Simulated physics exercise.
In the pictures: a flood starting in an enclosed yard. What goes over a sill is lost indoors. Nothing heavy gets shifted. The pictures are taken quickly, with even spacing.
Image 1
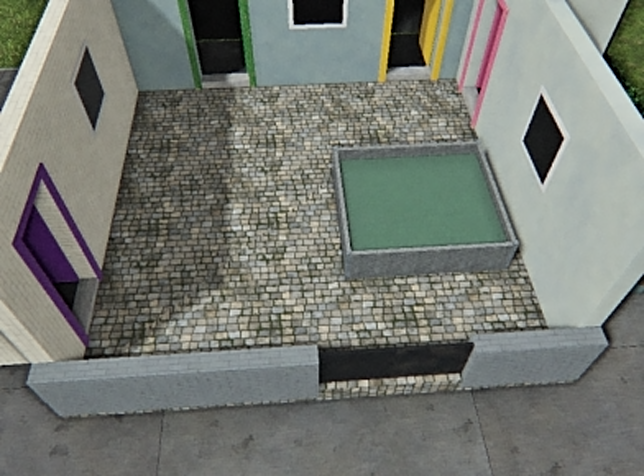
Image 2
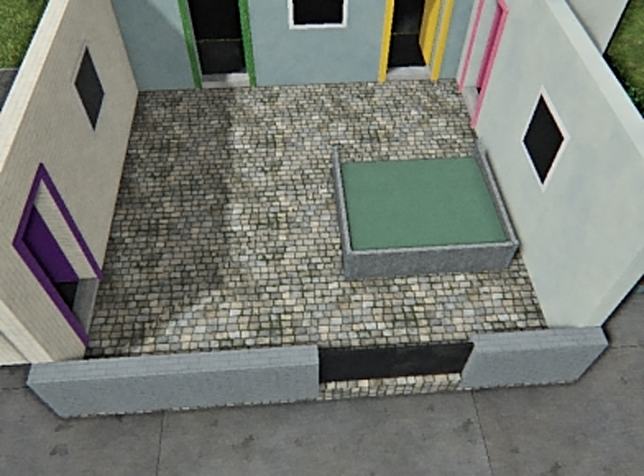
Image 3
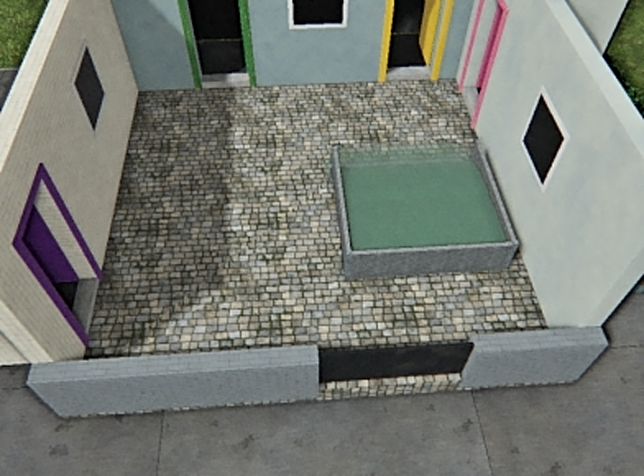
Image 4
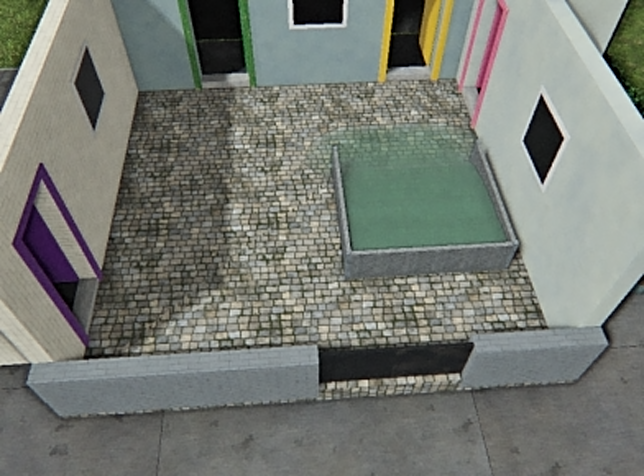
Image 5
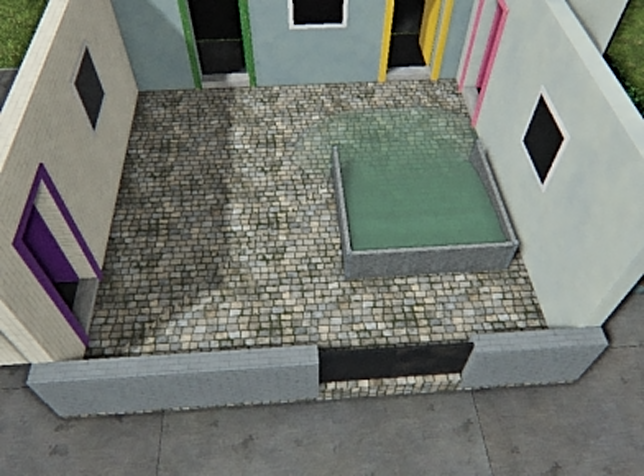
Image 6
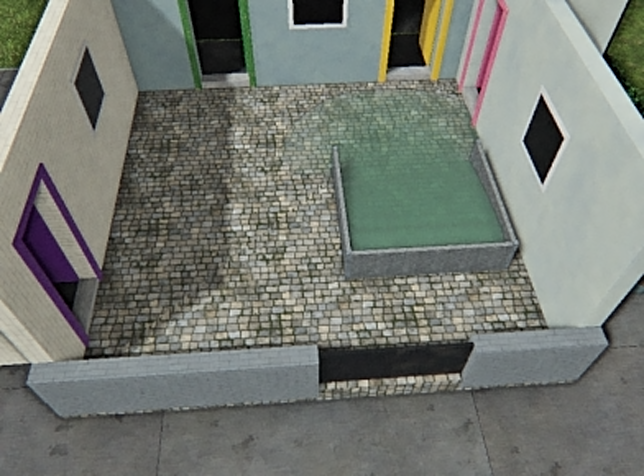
In a cobbled yard with coloured door surrounds, green water sits in a grey-walled tank, then pours out across its far side.
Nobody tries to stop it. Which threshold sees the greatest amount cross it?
The yellow threshold.
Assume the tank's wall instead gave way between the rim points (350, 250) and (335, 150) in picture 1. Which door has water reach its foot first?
Answer: The one in purple.
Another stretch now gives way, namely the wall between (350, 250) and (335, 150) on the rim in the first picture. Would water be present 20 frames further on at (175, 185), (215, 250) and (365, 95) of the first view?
In turn: Under water, awash, clear.
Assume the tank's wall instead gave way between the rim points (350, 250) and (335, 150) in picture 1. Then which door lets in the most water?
It's the purple one.
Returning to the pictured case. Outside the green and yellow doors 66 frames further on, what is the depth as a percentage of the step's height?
Depth ratios, approx.: 50 and 30 percent.
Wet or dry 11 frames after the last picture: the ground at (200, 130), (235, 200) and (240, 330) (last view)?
Well, in the order you listed them: Not wetted, next not wetted, last not wetted.
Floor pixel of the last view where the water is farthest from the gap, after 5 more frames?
About (274, 88).
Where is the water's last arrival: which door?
That'd be the purple door, I reckon.
A moment on, water covers 25 % of the floor; yellow door some in, pink door wet at the sill, nothing in, purple door not reached, green door not reached.
Next, water covers 30 % of the floor; yellow door a lot in, pink door wet at the sill, nothing in, purple door not reached, green door wet at the sill, nothing in.
Then, water covers 40 % of the floor; yellow door a lot in, pink door some in, purple door not reached, green door wet at the sill, nothing in.
Later, water covers 70 % of the floor; yellow door a lot in, pink door some in, purple door wet at the sill, nothing in, green door wet at the sill, nothing in.
In the end, water covers 95 % of the floor; yellow door a lot in, pink door some in, purple door wet at the sill, nothing in, green door wet at the sill, nothing in; the yellow door has let in the most.
